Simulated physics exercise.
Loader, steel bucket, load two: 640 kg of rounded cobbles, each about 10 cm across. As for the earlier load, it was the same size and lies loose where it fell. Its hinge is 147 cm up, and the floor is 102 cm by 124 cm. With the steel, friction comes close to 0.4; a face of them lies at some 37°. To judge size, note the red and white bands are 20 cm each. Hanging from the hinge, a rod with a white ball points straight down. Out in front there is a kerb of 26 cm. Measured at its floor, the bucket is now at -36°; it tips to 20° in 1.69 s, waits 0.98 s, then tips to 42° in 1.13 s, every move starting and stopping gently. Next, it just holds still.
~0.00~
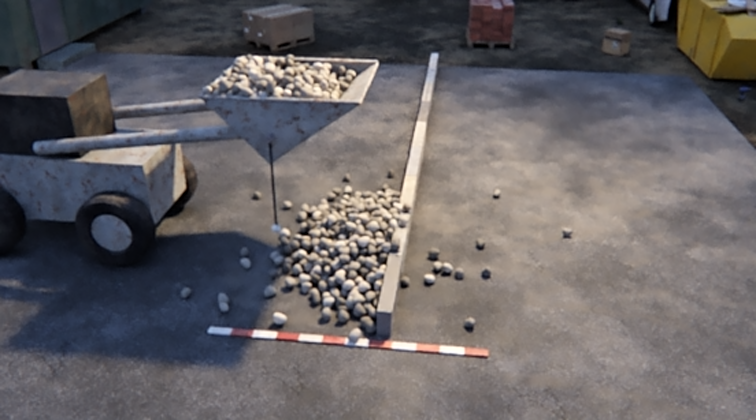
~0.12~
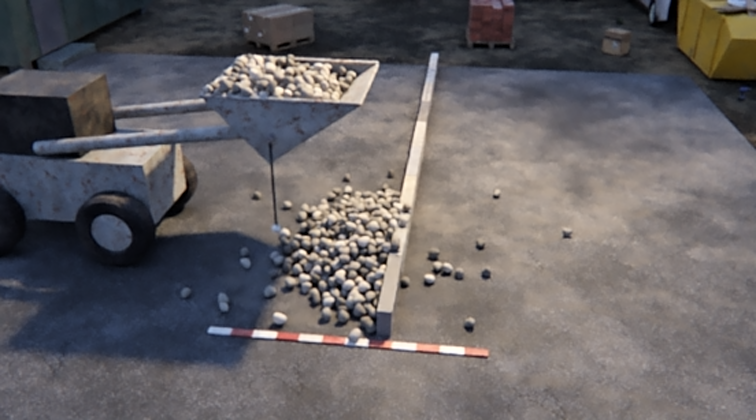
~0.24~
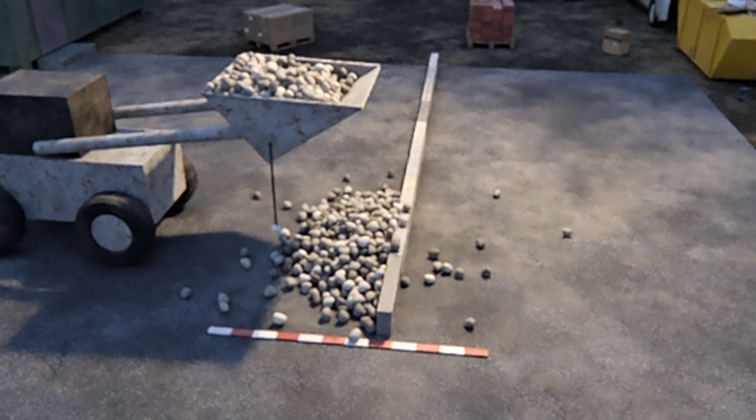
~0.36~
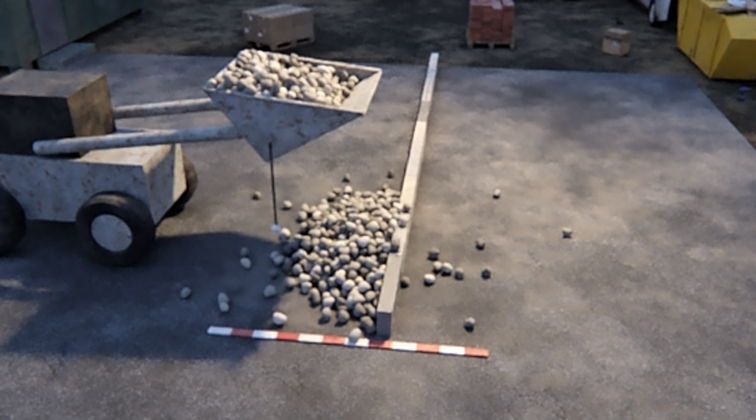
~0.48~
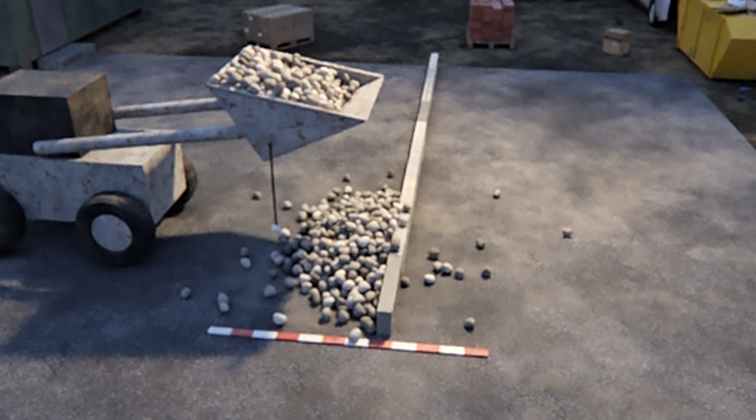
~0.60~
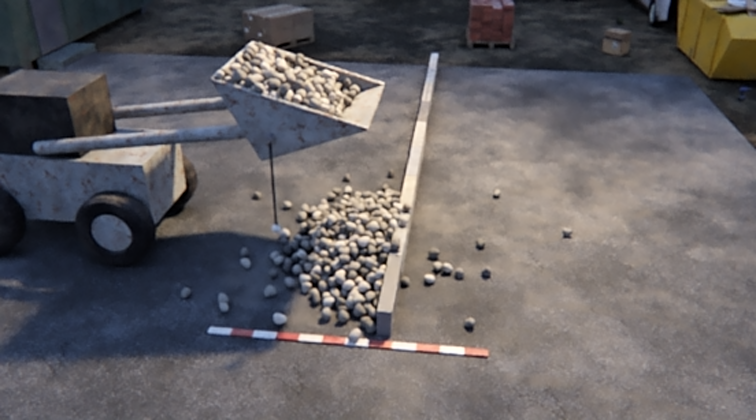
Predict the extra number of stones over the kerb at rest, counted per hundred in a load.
About 65 more per hundred stones.
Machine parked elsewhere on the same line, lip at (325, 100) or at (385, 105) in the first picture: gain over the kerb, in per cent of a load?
Close to 25 per cent, followed by close to 90 per cent.
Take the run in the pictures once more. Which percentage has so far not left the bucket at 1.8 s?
About 80 percent.
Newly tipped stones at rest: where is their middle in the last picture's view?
I'd put their centre close to (423, 241).
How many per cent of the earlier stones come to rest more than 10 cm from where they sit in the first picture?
I'd say roughly 0 per cent of them.
After 1.3 s the floor is at 11°; in per cent of one load, 100 in the bucket, 98 on this side of the kerb, 2 over the kerb; the foremost stones are at (483, 256).
After 1.8 s the floor is at 20°; in per cent of one load, 81 in the bucket, 115 on this side of the kerb, 4 over the kerb; the foremost stones are at (483, 256).
After 4.2 s the floor is at 42°; in per cent of one load, 0 in the bucket, 132 on this side of the kerb, 68 over the kerb; the foremost stones are at (578, 276).
After 7.1 s the floor is at 42°; in per cent of one load, 0 in the bucket, 132 on this side of the kerb, 68 over the kerb; the foremost stones are at (578, 276). Net gain over the kerb, 65.
